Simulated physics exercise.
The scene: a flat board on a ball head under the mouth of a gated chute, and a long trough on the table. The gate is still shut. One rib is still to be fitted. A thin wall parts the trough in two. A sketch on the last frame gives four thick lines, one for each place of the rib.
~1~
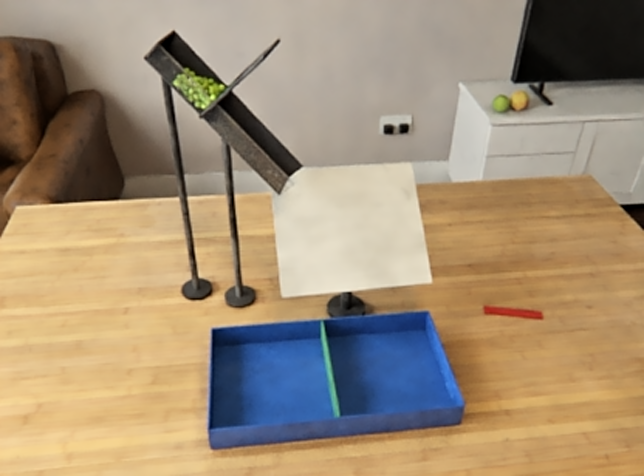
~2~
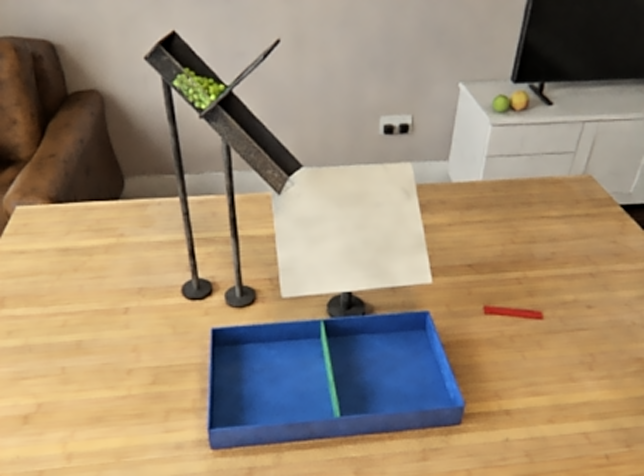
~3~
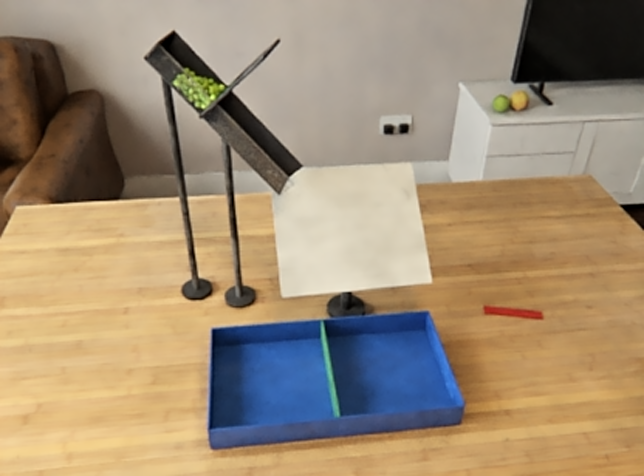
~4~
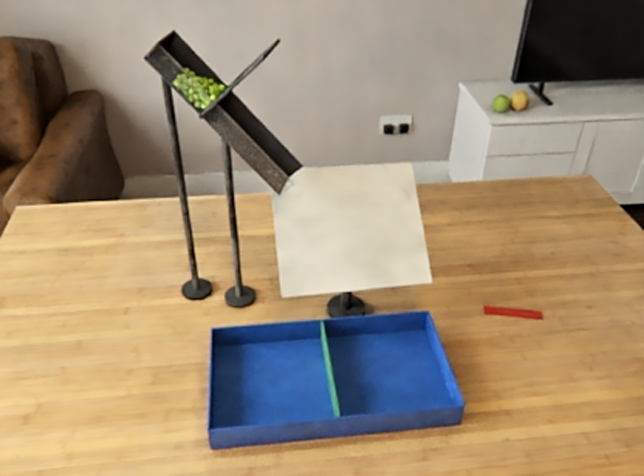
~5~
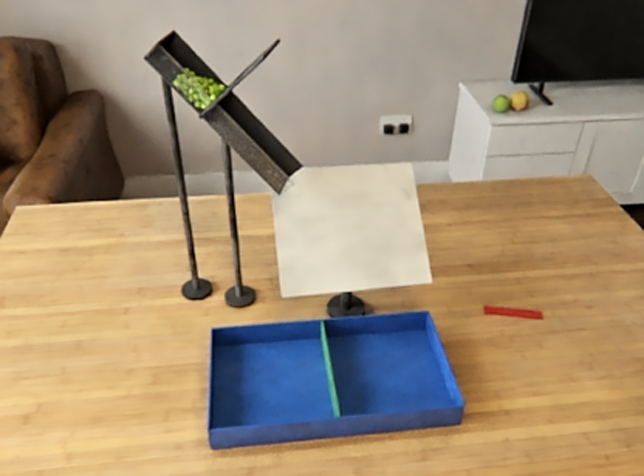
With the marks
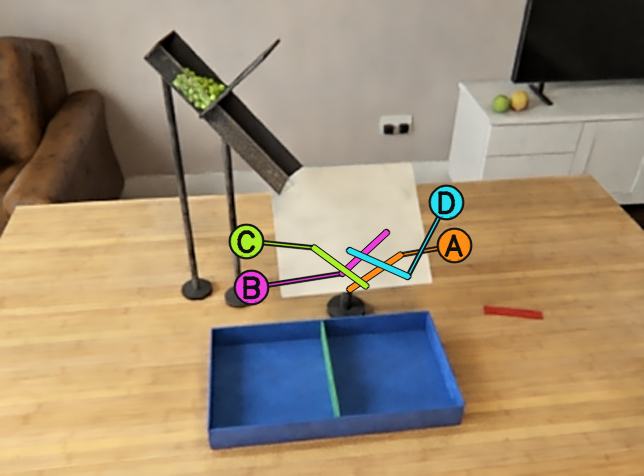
On a wooden table, green peas sitting behind a gate in a raised chute above a tilted board and divided blue tray, nothing moving.
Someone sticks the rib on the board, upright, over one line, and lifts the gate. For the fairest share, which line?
B works best here.
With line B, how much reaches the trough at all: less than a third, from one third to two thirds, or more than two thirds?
More than two thirds.
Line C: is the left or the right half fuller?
Right.
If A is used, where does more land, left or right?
The right half.
On the marked copy, line A from (400, 255) to (349, 289); line B from (386, 232) to (342, 273); line C from (314, 247) to (365, 286); line D from (349, 250) to (407, 276).
With A, of what is caught, about a tenth in the left half, the larger part in the right.
With B, of what is caught, roughly half in the left half, roughly half in the right.
With C, of what is caught, just a few in the left half, almost all in the right.
With D, of what is caught, about a tenth in the left half, almost all in the right.
